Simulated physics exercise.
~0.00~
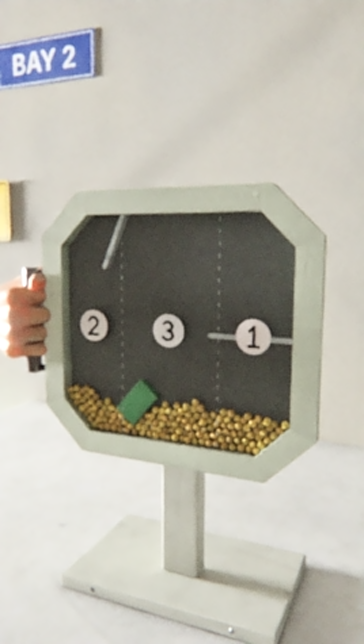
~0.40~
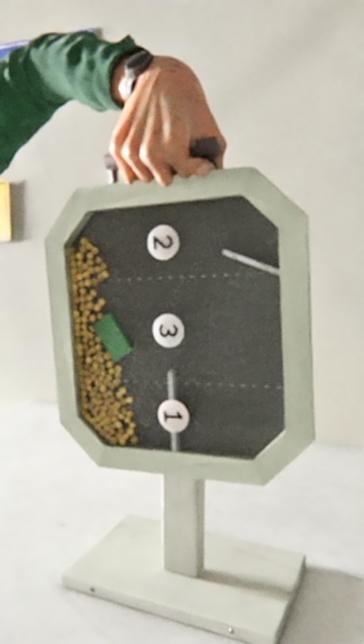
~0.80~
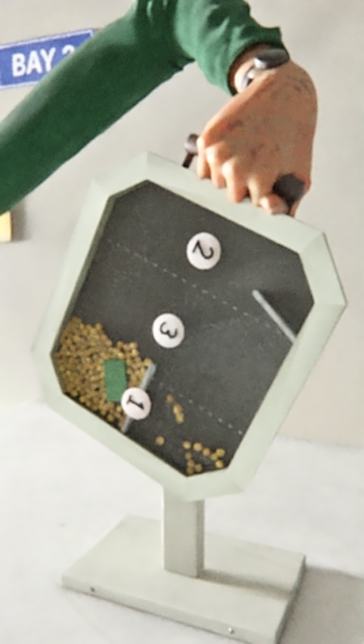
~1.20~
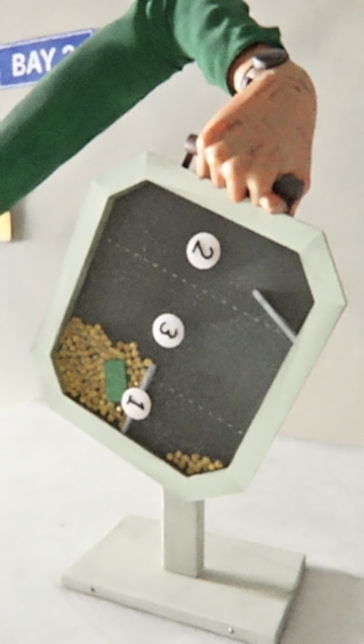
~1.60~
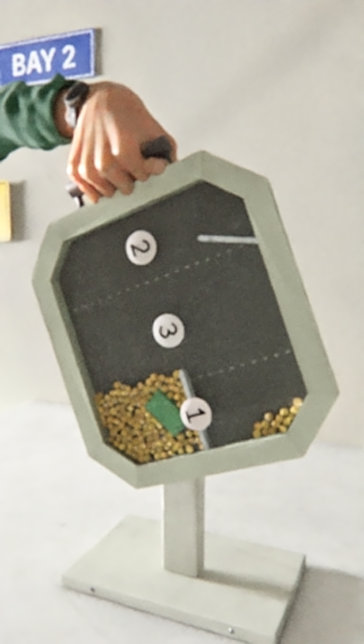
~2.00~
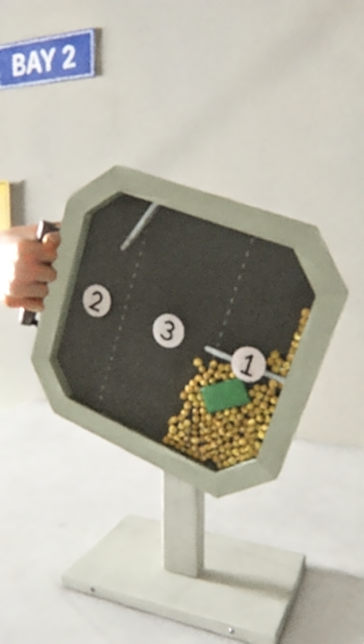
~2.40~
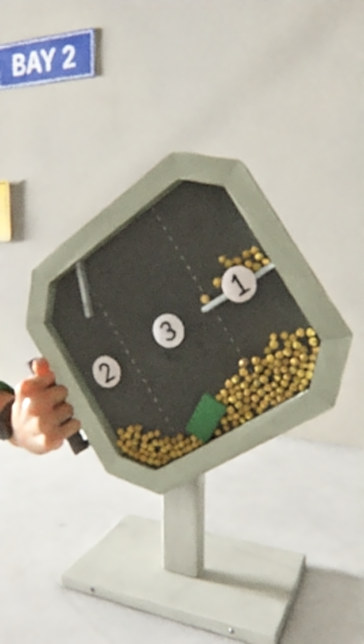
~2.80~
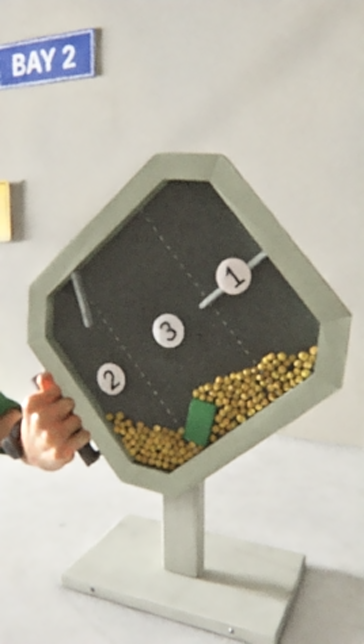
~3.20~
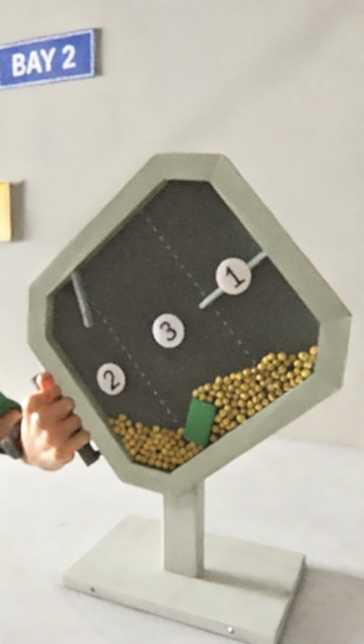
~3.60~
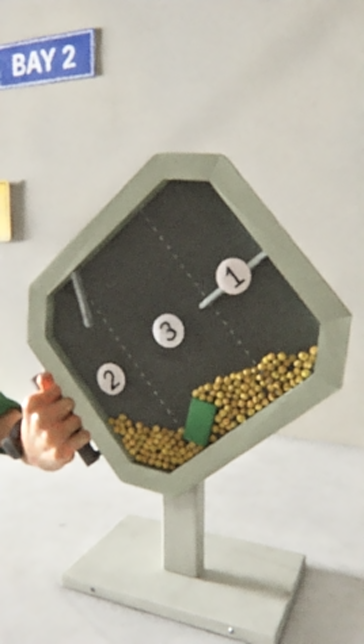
A hand turns the bead-filled case clockwise, then back anticlockwise until it rests tilted.
